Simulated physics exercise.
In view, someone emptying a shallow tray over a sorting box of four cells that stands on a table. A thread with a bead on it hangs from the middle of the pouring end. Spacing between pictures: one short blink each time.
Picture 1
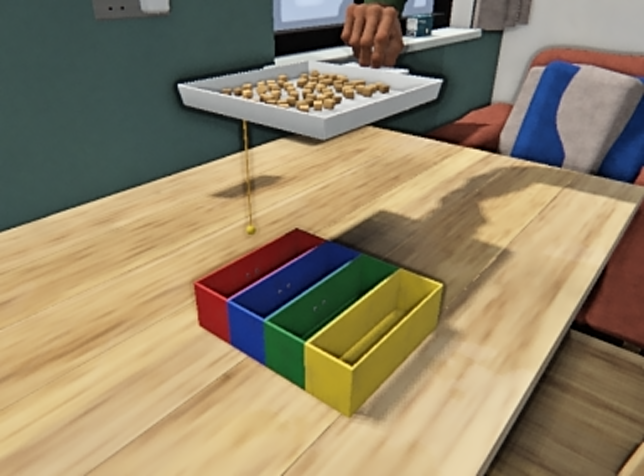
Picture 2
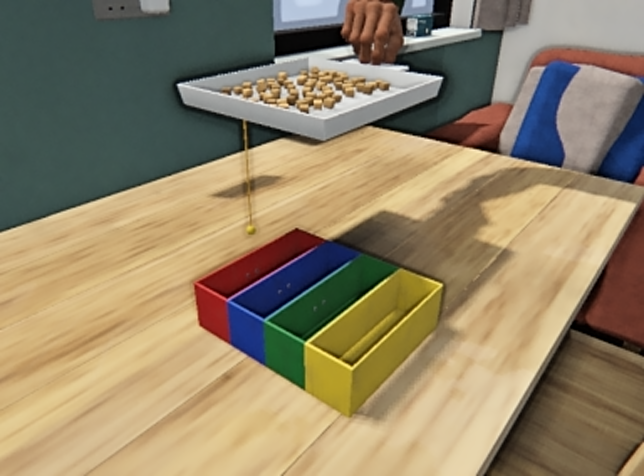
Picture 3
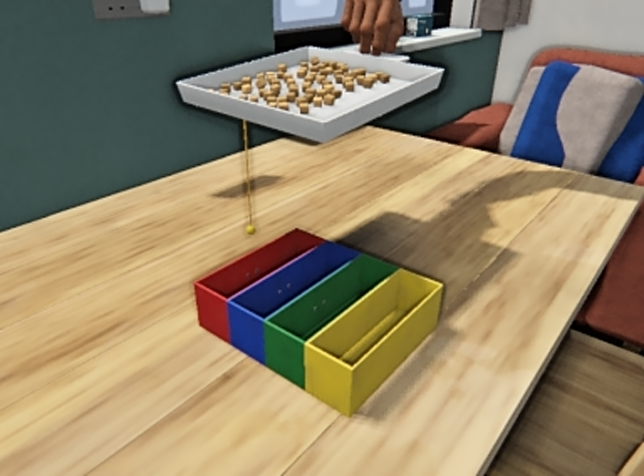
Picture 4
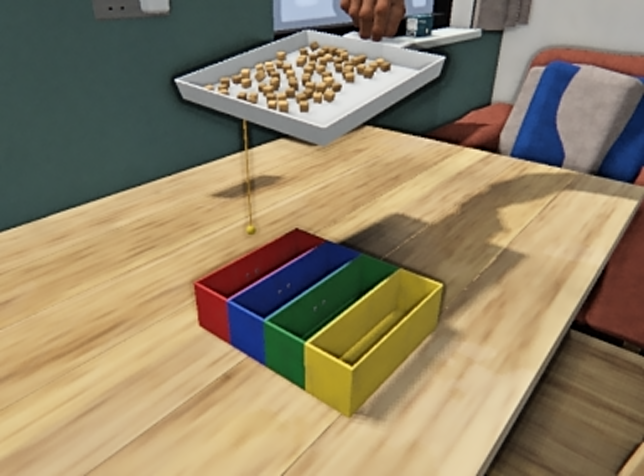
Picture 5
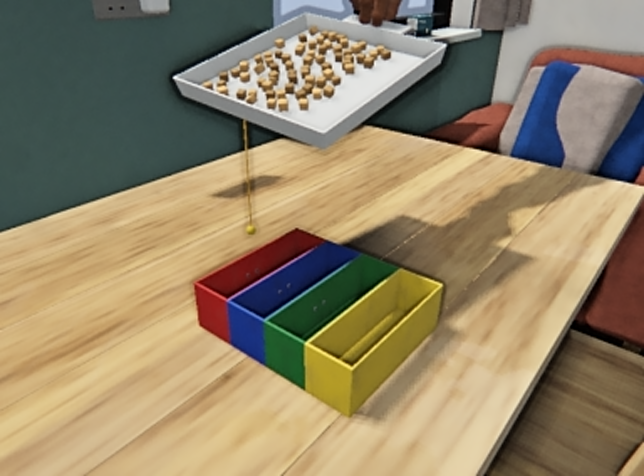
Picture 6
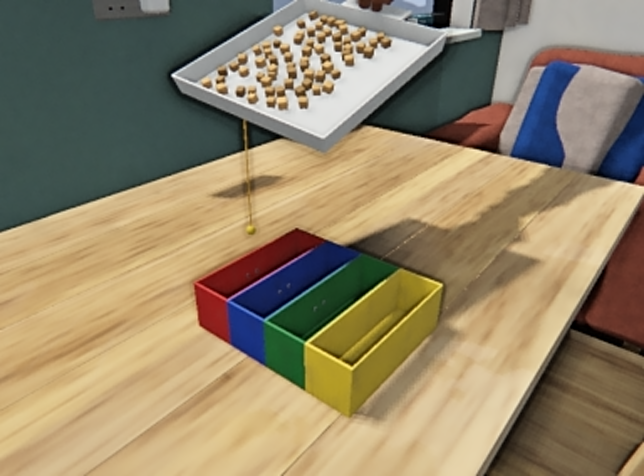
At the start, a hand holds a shallow white tray of small wooden cubes nearly level above a red, blue, green and yellow box on a table. The tray's far side lifts and its near edge tips slightly down to the right, while the cubes stay on it and the hanging bead barely moves.
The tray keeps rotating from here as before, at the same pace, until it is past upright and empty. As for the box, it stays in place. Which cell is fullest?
The blue cell.
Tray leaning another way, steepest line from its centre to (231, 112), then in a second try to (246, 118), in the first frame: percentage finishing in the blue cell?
In order, some 0 % and some 10 %.
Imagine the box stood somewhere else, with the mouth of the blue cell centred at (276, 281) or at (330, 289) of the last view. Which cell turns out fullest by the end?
First try: The blue one; second try: The red one.
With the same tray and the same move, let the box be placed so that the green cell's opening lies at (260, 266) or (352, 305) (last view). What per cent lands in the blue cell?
About 10 per cent, then about 40 per cent.
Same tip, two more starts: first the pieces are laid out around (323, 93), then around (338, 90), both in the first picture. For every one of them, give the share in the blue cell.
About 60 and 60 per cent.
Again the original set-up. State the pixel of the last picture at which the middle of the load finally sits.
(272, 316).
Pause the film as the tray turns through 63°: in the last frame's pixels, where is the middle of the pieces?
Centre estimate: (283, 105).
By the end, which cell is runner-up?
Number two is that red cell.
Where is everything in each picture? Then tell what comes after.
Corners of the pouring end (183, 85) and (324, 116), level; middle of the load (307, 94), small wooden cubes; bead on its thread (251, 230); red cell (213, 309); blue cell (247, 329); green cell (285, 351); yellow cell (328, 376), in the first frame.
Corners of the pouring end (182, 84) and (324, 117), level; middle of the load (307, 92), in the second frame.
Corners of the pouring end (182, 82) and (324, 120), tipped barely, lowest at the right corner; middle of the load (307, 86), in the third frame.
Corners of the pouring end (180, 80) and (323, 125), tipped a little, lowest at the right corner; middle of the load (306, 78), in the fourth frame.
Corners of the pouring end (179, 77) and (323, 130), tipped clearly, lowest at the right corner; middle of the load (306, 70), in the fifth frame.
Corners of the pouring end (177, 75) and (323, 134), tipped clearly, lowest at the right corner; middle of the load (305, 62); red cell (213, 309); blue cell (247, 329); green cell (285, 351); yellow cell (328, 376), in the sixth frame.
Just after the last frame, tray tipped steeply; every one on the tray.
A moment on, tray tipped past a quarter turn; almost all on the tray; just a few in the green cell; just a few in the blue cell; just a few in the red cell.
Further on, tray tipped past a quarter turn; roughly half in the blue cell; roughly a third in the red cell; about a tenth in the green cell; about a tenth falling or outside the box.
When it is over, tray tipped past a quarter turn; roughly half in the blue cell; roughly a third in the red cell; about a tenth in the green cell; not one in the yellow cell; about a tenth outside the box.
